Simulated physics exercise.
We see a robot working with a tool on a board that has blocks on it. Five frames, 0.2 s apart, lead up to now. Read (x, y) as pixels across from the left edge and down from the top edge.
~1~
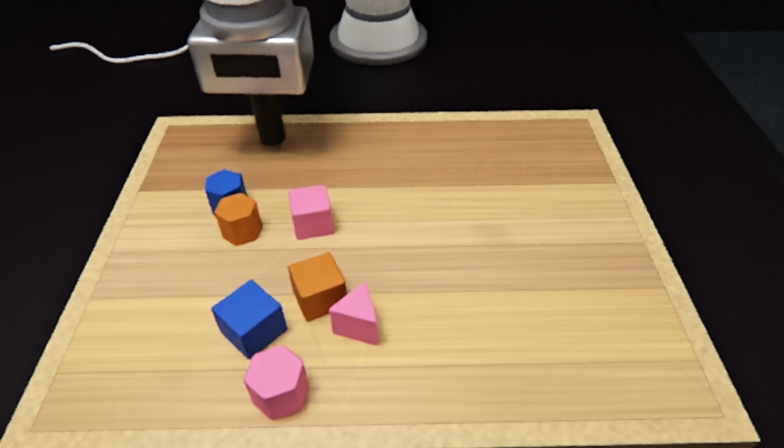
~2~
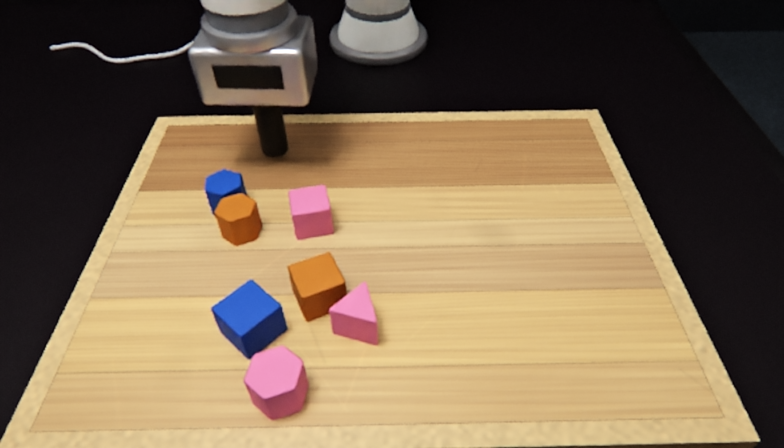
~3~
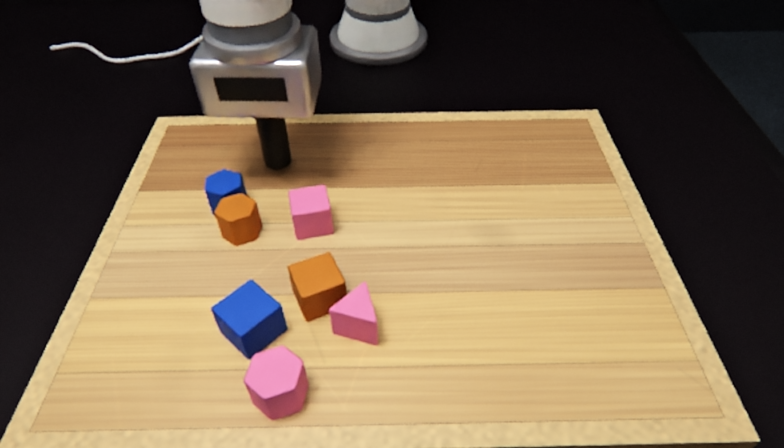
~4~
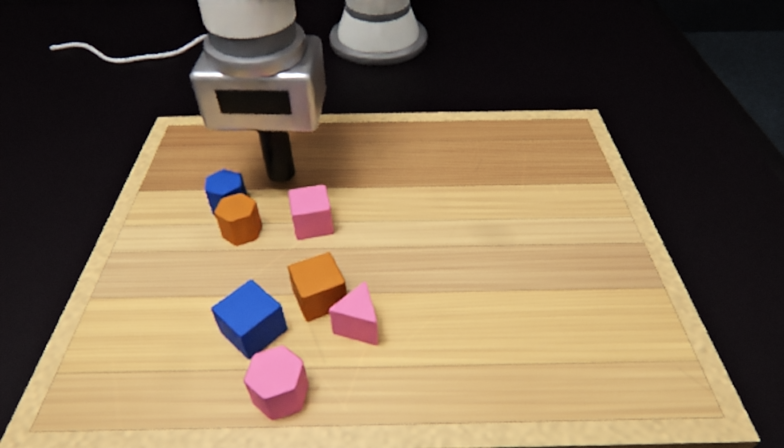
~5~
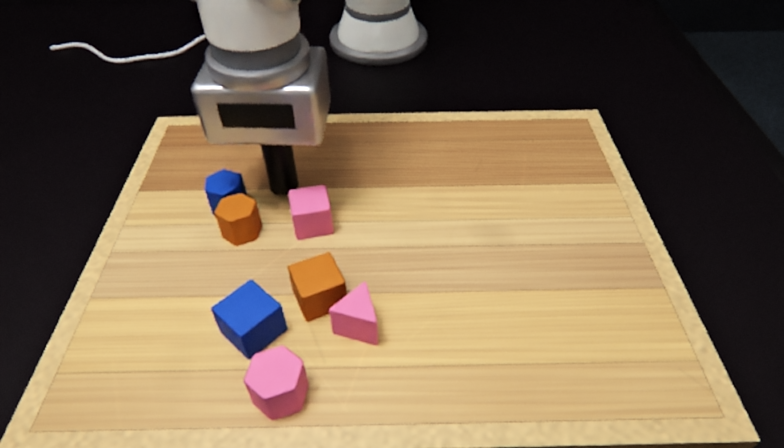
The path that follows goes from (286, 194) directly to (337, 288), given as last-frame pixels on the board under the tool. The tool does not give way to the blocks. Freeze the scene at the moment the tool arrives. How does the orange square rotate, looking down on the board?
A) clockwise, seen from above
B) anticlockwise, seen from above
The answer is A.
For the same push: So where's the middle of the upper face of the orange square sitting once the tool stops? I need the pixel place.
When the path ends, it will be at (315, 293).
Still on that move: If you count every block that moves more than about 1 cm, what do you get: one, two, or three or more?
Two blocks move more than 1 cm.
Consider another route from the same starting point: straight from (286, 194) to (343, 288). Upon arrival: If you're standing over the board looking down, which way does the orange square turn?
It makes a clockwise turn.
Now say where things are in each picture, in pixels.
In the first picture, tool's lower end at (273, 138); pink square at (309, 199); orange square at (316, 273); pink triangular piece at (357, 303).
In the second picture, tool at (276, 150); blocks still.
In the third picture, tool at (278, 161); blocks still.
In the fourth picture, tool at (281, 173); blocks still.
In the fifth picture, tool at (284, 186); pink square at (309, 199); orange square at (316, 273); pink triangular piece at (357, 303).
On the path given first. One third of the way, tool at (300, 214); pink square at (323, 213), turned 30° anticlockwise.
Two thirds of the way, tool at (318, 246); pink square at (351, 232), turned 75° anticlockwise.
At the end, tool at (336, 280); pink square at (363, 236), turned 100° anticlockwise; orange square at (315, 293), turned 40° clockwise; pink triangular piece still.
